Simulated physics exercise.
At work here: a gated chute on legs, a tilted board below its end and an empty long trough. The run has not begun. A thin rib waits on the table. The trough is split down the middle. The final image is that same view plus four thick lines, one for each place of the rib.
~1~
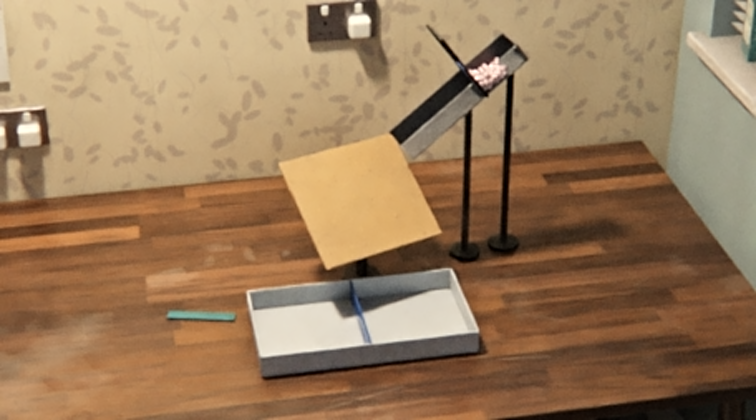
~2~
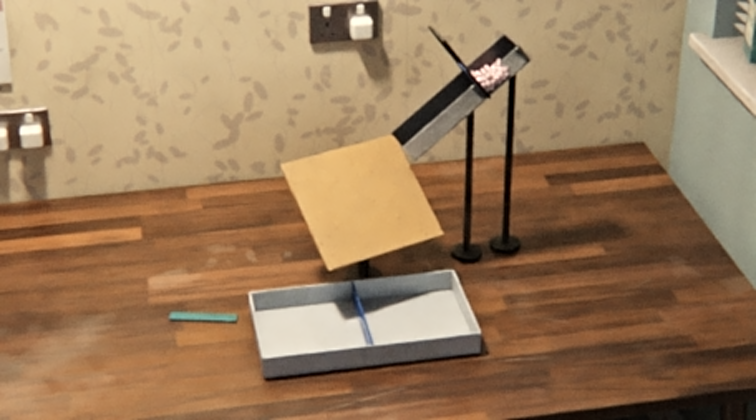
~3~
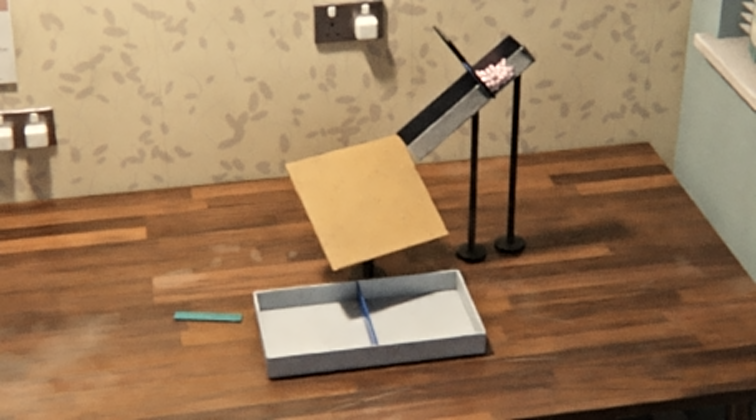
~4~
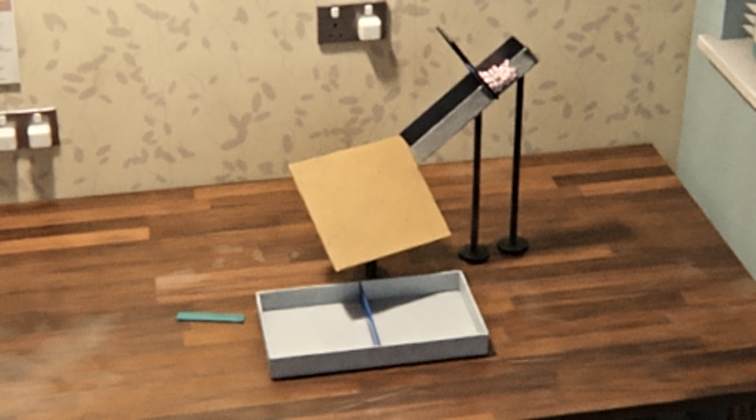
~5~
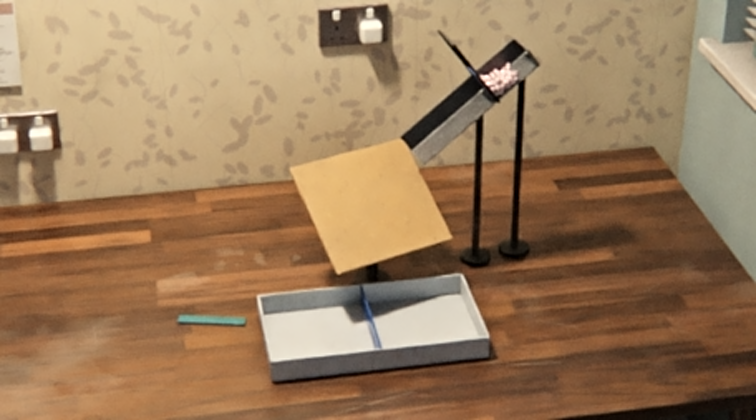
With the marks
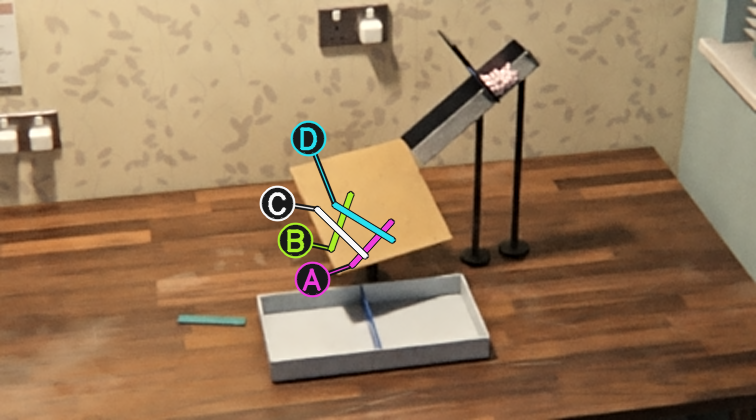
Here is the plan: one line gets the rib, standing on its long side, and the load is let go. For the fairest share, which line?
Take B.
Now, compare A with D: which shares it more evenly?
A.
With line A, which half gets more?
The left half.
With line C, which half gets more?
Right.
On the marked copy, line A from (391, 222) to (352, 265); line B from (350, 194) to (331, 249); line C from (317, 209) to (365, 255); line D from (335, 205) to (392, 240).
Choosing A, of what is caught, the bulk in the left half, a small share in the right.
Choosing B, of what is caught, close to two thirds in the left half, close to a third in the right.
Choosing C, of what is caught, a small share in the left half, all but a few in the right.
Choosing D, of what is caught, only a few in the left half, all but a few in the right.
